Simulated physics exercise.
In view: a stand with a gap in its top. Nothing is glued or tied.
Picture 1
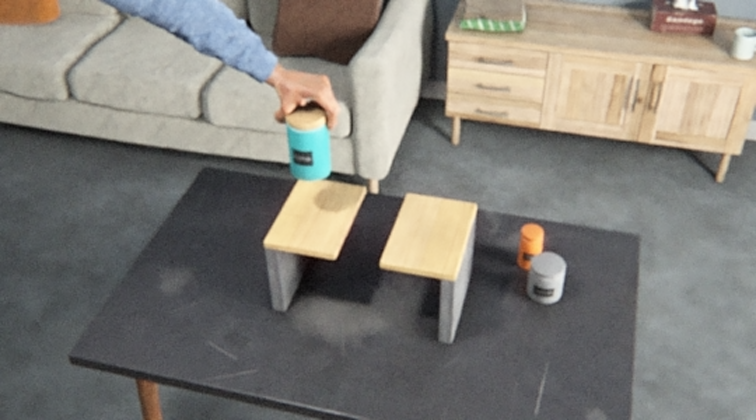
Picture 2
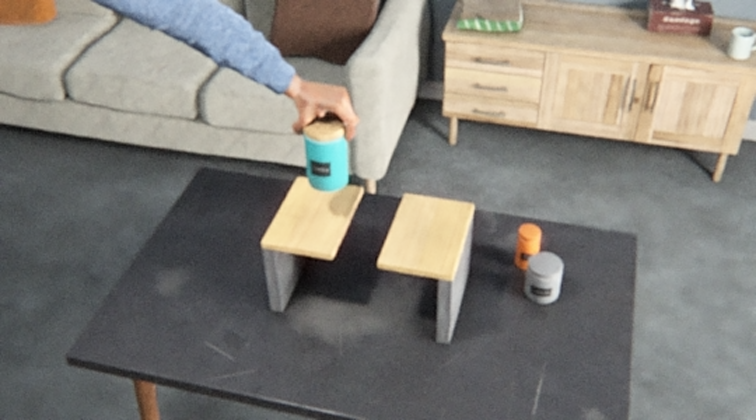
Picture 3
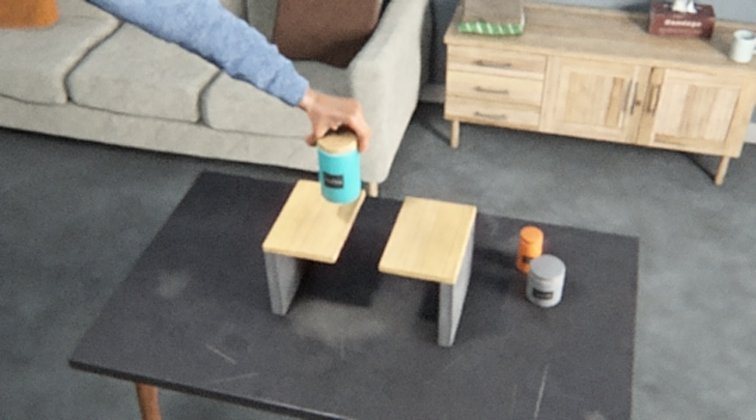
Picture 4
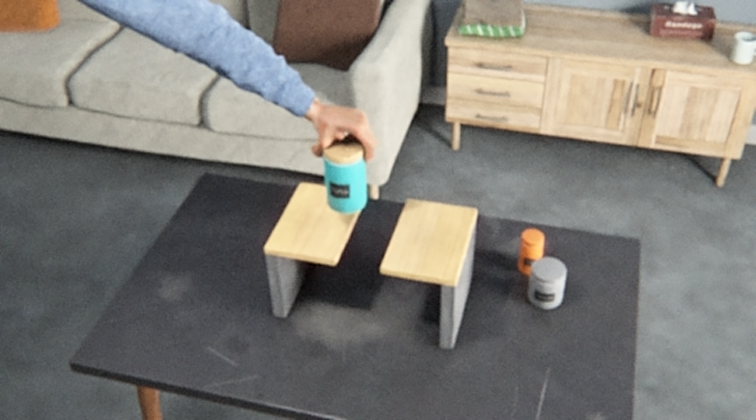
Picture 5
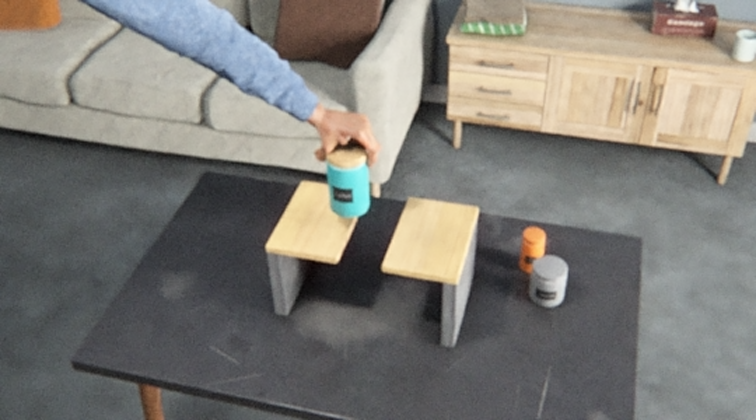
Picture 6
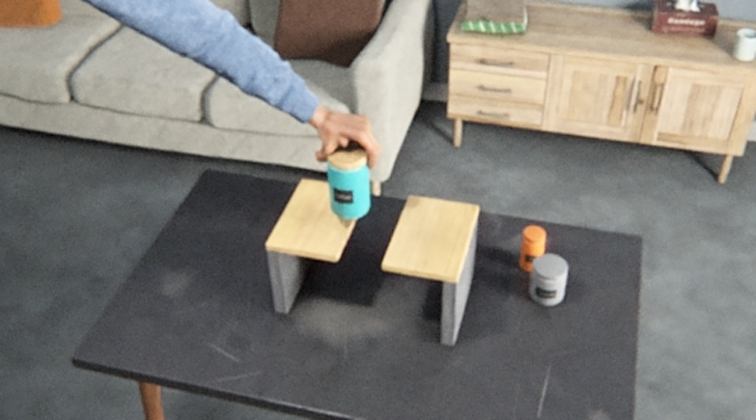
A hand moves a turquoise jar rightward and slightly down, then holds it above a gapped stand.
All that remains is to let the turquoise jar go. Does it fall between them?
Outcome: The jar is caught.
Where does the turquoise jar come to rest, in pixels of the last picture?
Around (349, 195).
Then, 0.20 s on from there, turquoise jar shifted a little near (349, 195).
Then, 0.30 s on from there, turquoise jar resting near (349, 195).
In the end, moved from the start, turquoise jar; the other 2 unmoved. At the end, from the last picture's camera, turquoise jar near (349, 195). The jar lodges.
